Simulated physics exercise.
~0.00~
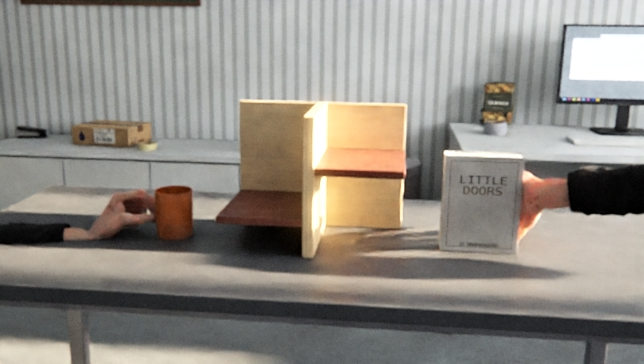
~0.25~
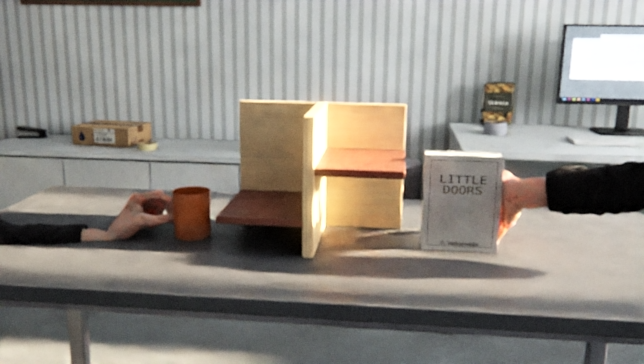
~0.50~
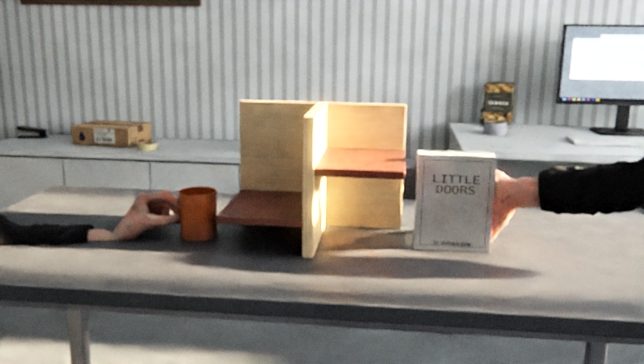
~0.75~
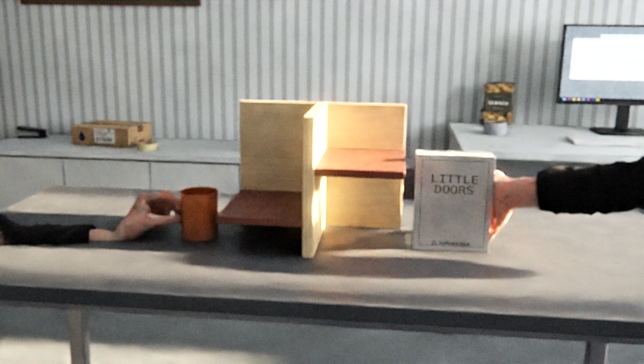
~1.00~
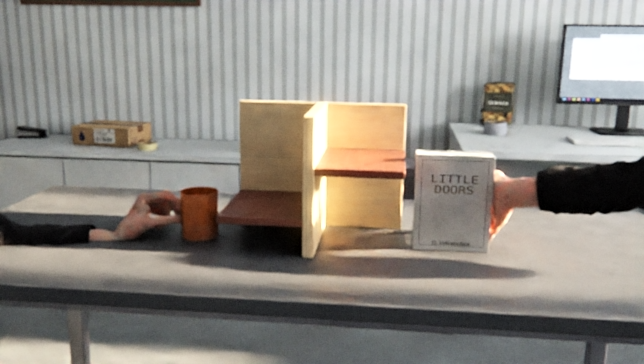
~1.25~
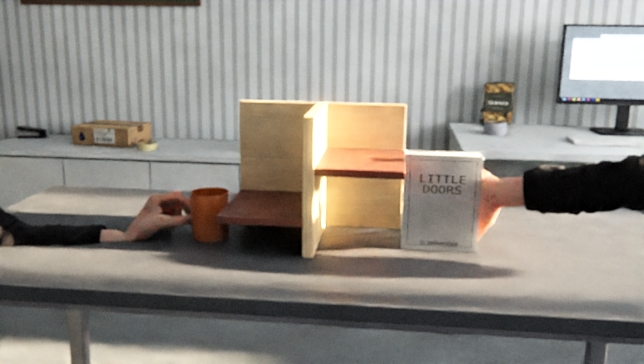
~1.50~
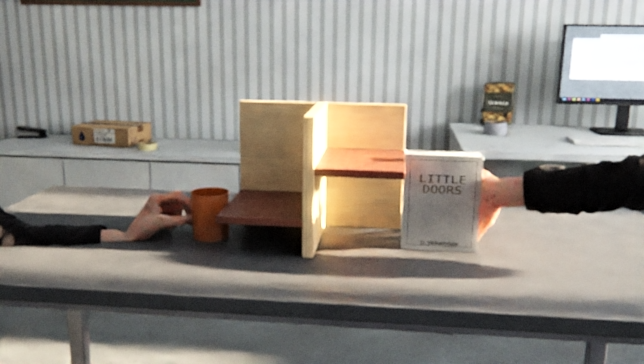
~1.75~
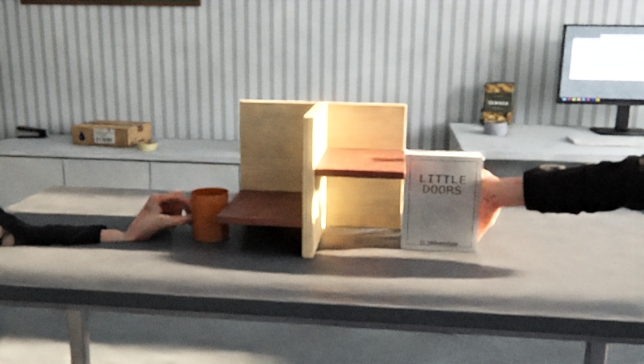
A grey table stands in a pale room with ribbed walls, seen from the front by a still camera, with a cardboard box on a counter behind at left and a monitor at right. In the middle is a small pale wooden rack with a reddish-brown shelf on each side, the left one lower. A hand at left holds an orange beaker, and a hand at right holds an upright white book. The hands slide both inward, pause, then push them closer. Finally the beaker rests against the left shelf's edge and the book against the right's, both upright and still outside.
